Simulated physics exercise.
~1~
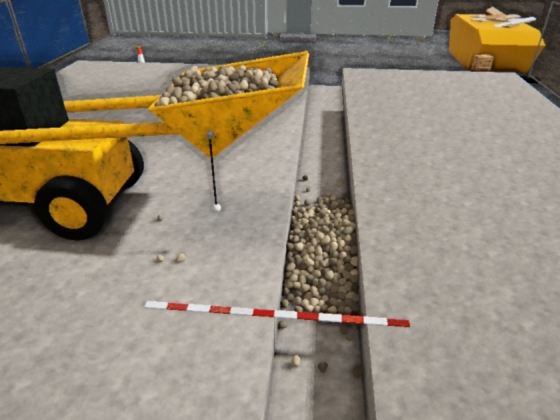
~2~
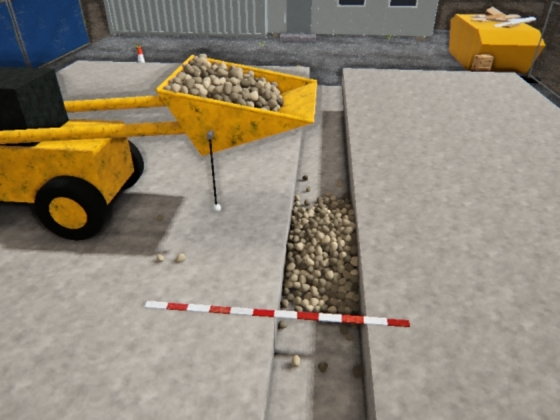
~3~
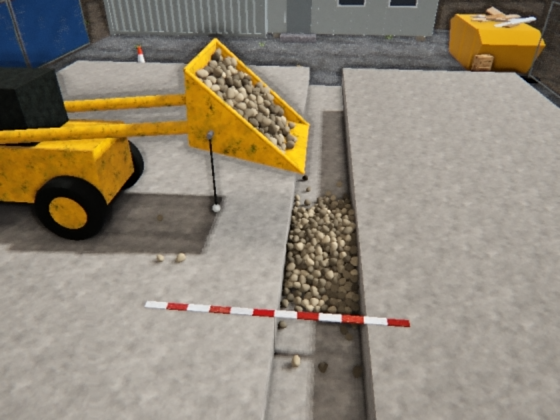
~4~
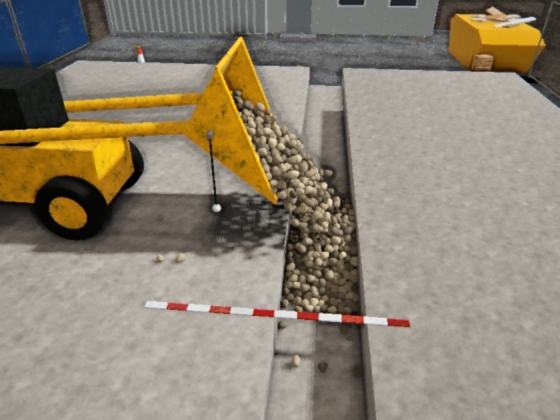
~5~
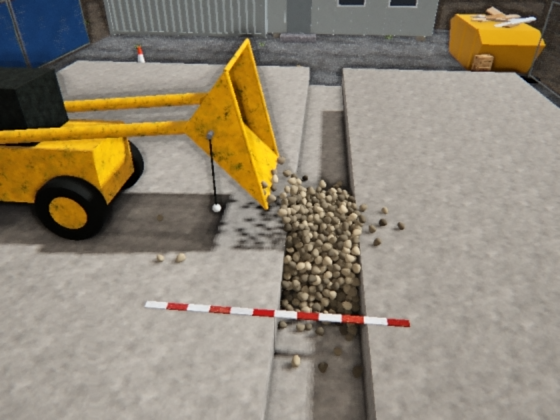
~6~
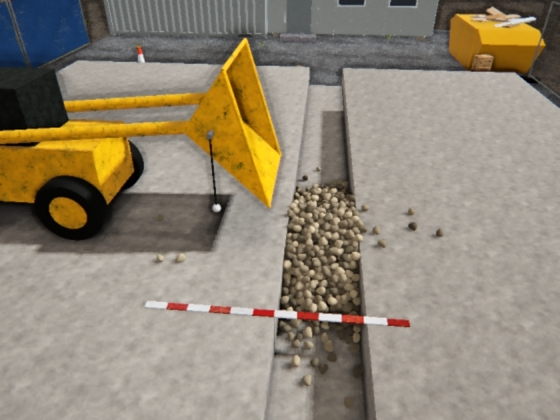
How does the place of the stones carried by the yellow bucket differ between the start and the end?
At the start they were heaped in the raised bucket, to the left of the trench. By the end they lay lower and farther right, nearly all in the trench with the earlier pile and a few on the slab beyond it.
